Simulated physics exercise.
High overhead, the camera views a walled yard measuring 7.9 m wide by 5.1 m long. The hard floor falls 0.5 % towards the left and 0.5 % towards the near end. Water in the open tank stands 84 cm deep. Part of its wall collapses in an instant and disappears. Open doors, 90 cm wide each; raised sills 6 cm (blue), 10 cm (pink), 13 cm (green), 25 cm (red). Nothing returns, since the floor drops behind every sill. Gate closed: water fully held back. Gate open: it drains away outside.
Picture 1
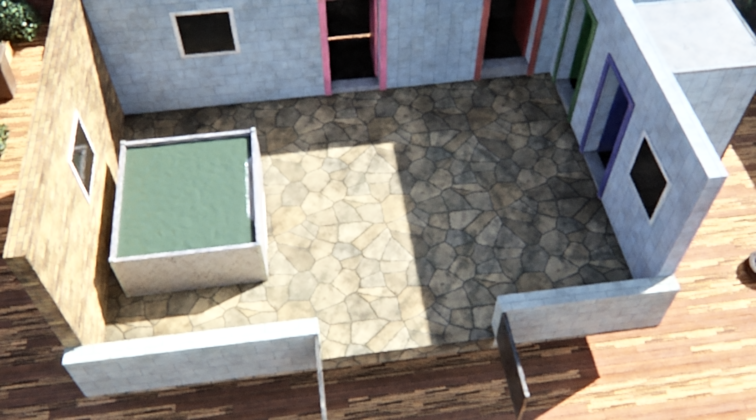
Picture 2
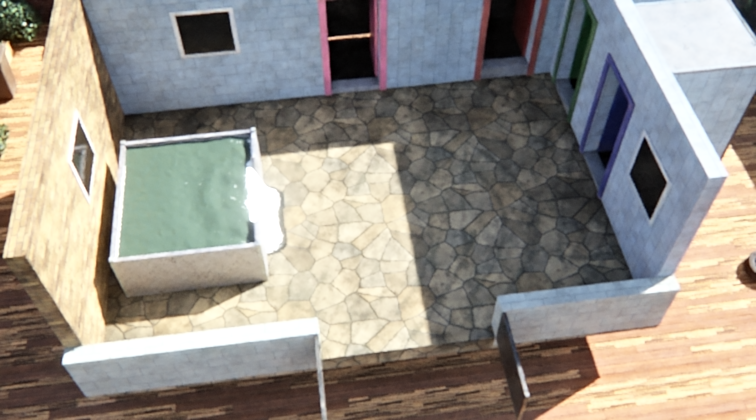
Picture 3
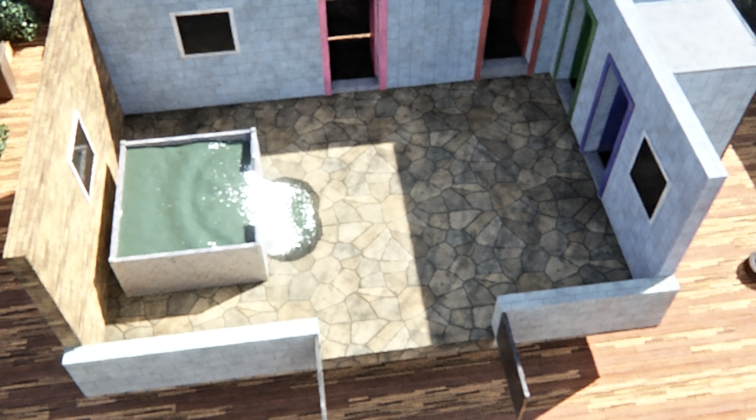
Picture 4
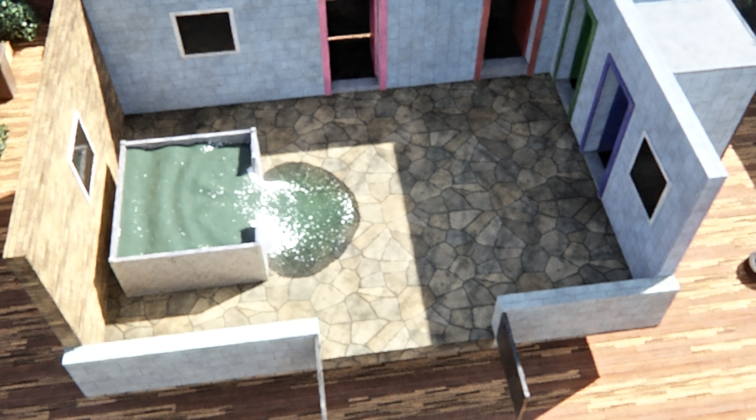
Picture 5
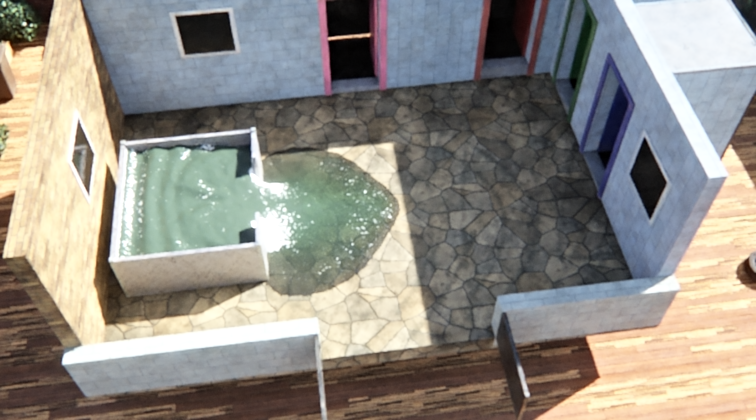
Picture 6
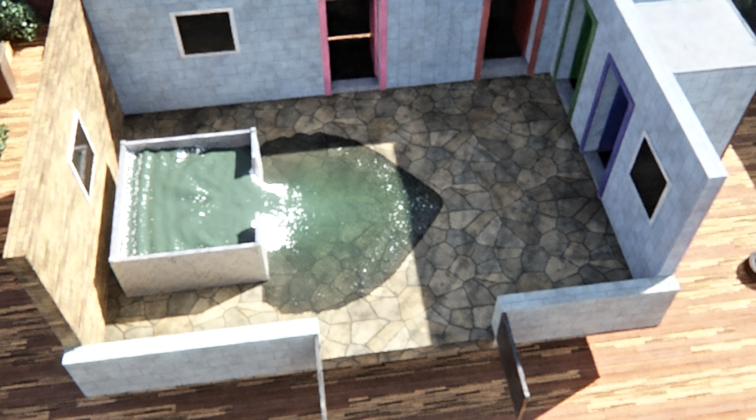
Green water pours through a gap in the right side of a pale, open-topped tank and spreads rightward in a widening, glittering sheet, while ripples cross the tank and its surface lowers slightly. The tank stands at the left of a stone-paved yard, seen from high overhead by a still camera. Pale blue and tan walls surround the paving, with pink, red, green and purple doorways at the back and right.
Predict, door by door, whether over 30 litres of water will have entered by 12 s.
My prediction: The blue door will most likely bust the limit; the pink door will most likely respect the limit; the green door will most likely bust the limit; the red door will most likely respect the limit.
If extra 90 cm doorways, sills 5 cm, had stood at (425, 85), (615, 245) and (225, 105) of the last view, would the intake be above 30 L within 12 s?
In sequence the answers are more than that, more than that and less than that.
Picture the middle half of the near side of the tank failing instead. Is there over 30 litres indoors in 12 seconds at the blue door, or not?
Note: Blue door, beyond the limit.
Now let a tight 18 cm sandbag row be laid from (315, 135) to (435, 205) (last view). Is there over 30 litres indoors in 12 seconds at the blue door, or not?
Against that limit: Blue above.
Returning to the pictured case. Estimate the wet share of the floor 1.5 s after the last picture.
70 %.
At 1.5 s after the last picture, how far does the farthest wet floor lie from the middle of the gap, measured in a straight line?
Distance: Approx. 6.0 m.
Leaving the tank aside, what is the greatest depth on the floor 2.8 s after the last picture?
Max depth: About 26 centimetres.
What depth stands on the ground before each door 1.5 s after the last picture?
Depths: Blue door 15 cm, pink door 10 cm, green door 20 cm, red door 14 cm.
Then, 0.7 s after the last picture water covers 55 % of the floor and is deepest (44 cm) near (273, 219); blue door 2 cm at the sill, 0 L in, pink door 1 cm at the sill, 0 L in, green door not reached, red door not reached.
Then, 1.5 s after the last picture water covers 70 % of the floor and is deepest (31 cm) near (273, 219); blue door 15 cm at the sill, 42 L in, pink door 10 cm at the sill, 0 L in, green door 20 cm at the sill, 0 L in, red door 14 cm at the sill, 0 L in.
Then, 2.8 s after the last picture water covers 70 % of the floor and is deepest (26 cm) near (575, 312); blue door 18 cm at the sill, 150 L in, pink door 6 cm at the sill, 2 L in, green door 25 cm at the sill, 53 L in, red door 17 cm at the sill, 0 L in.
Then, 6.3 s after the last picture water covers 70 % of the floor and is deepest (18 cm) near (575, 312); blue door 11 cm at the sill, 306 L in, pink door 9 cm at the sill, 2 L in, green door 12 cm at the sill, 91 L in, red door 12 cm at the sill, 0 L in.
Then, 11.3 s after the last picture water covers 95 % of the floor and is deepest (12 cm) near (122, 153); blue door 5 cm at the sill, 337 L in, pink door 7 cm at the sill, 2 L in, green door 5 cm at the sill, 92 L in, red door 5 cm at the sill, 0 L in.
